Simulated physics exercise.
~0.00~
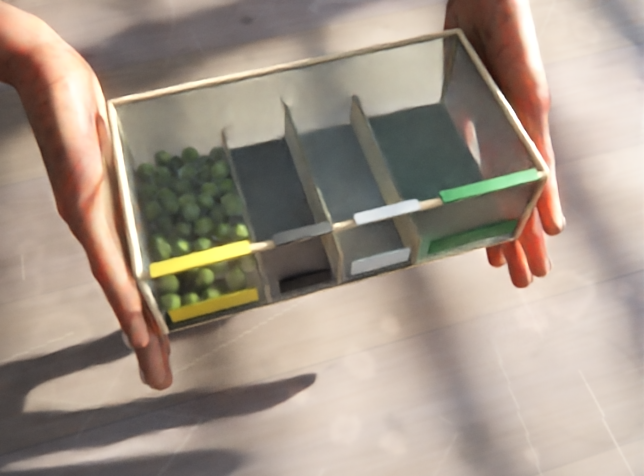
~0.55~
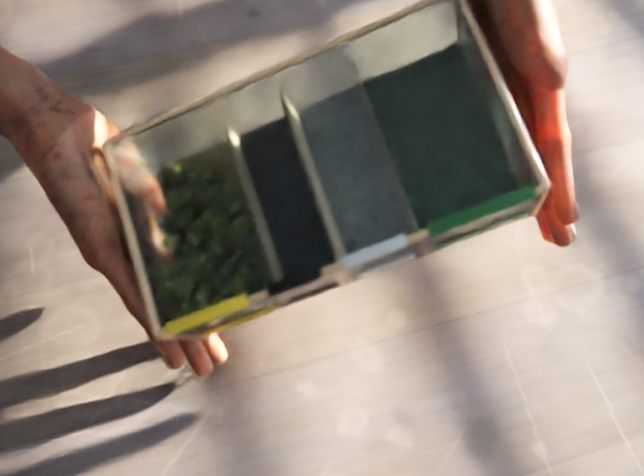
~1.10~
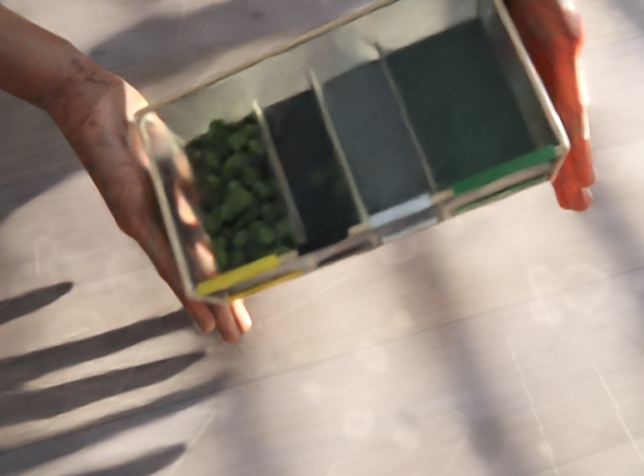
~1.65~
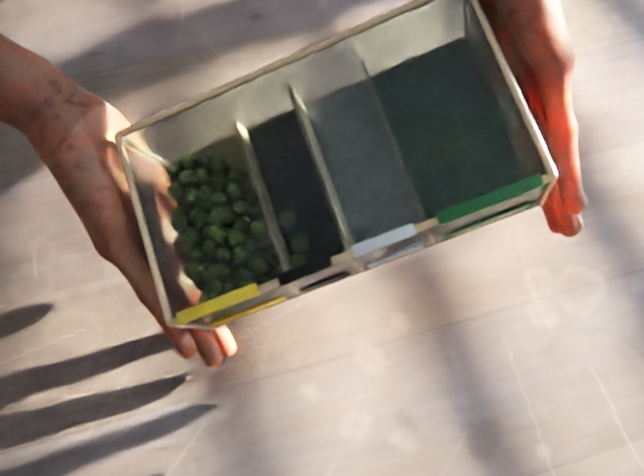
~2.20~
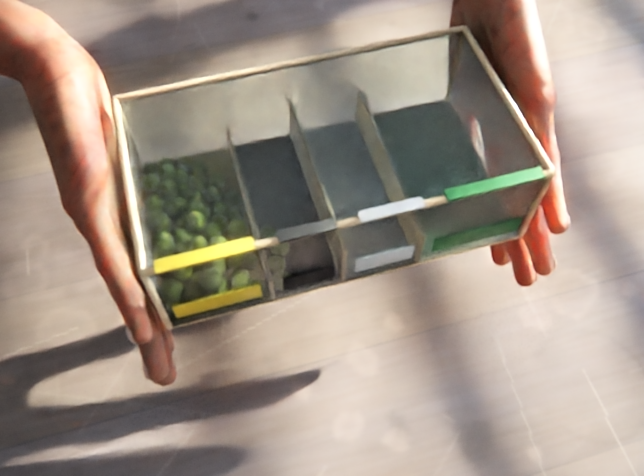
Two hands tilting and shifting a clear divided box, then levelling it, small green olives staying mostly in the yellow-marked left compartment.
